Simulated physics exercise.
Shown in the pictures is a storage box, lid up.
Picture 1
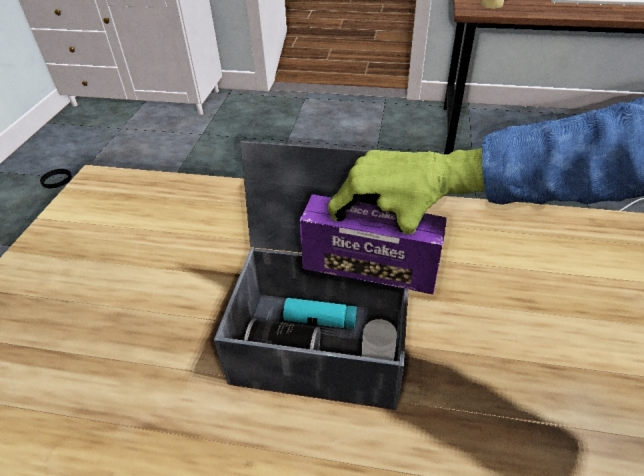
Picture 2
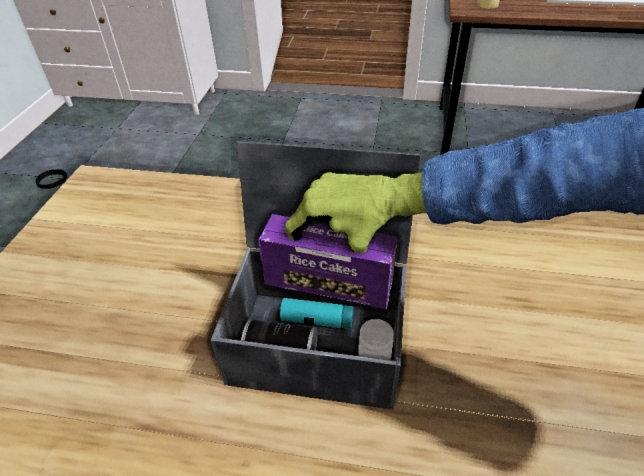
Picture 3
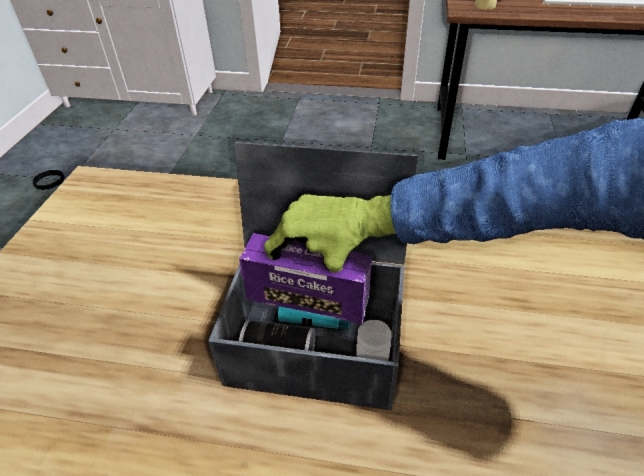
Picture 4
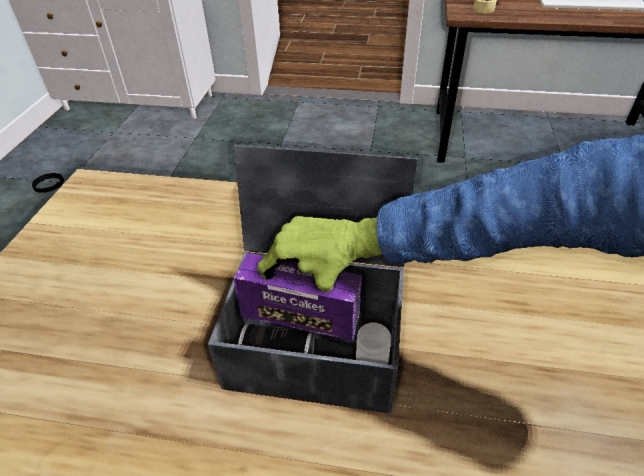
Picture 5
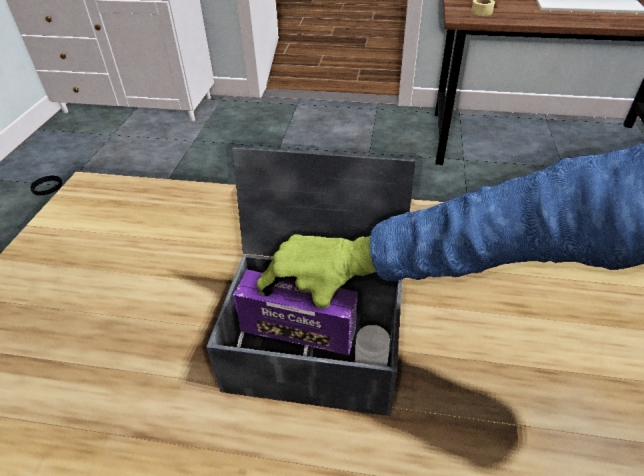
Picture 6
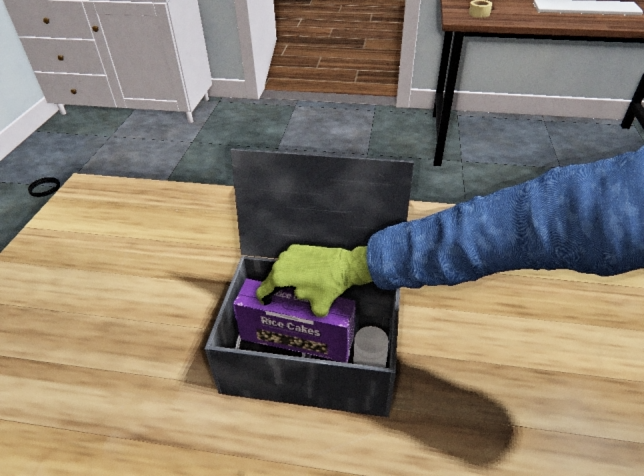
A green-gloved hand in a blue sleeve lowered a purple carton of rice cakes into an open dark storage box, moving it slightly left and down among a turquoise shaker and other small containers.
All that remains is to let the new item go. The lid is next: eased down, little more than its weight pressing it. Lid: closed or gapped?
Gapped.
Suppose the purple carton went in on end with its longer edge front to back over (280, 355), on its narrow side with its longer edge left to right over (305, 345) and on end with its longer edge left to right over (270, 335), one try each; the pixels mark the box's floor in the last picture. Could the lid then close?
Case one lid open, case two lid shut, case three lid open.
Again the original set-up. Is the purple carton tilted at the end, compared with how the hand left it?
Once everything settles, it ends up at a slant.
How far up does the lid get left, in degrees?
Angle above rim: About 18°.
Then, 1.10 s after the last picture, lid starting down; purple carton tipped 20° from how it was near (294, 340).
Then, 1.90 s after the last picture, lid 35° above the rim; purple carton tipped 20° from how it was near (294, 340).
Then, 3.70 s after the last picture, lid 17° above the rim; purple carton tipped 20° from how it was near (294, 340).
At rest, lid 17° above the rim; left askew, purple carton; the other 3 in place. Seen from the same camera at the end, purple carton near (294, 340).
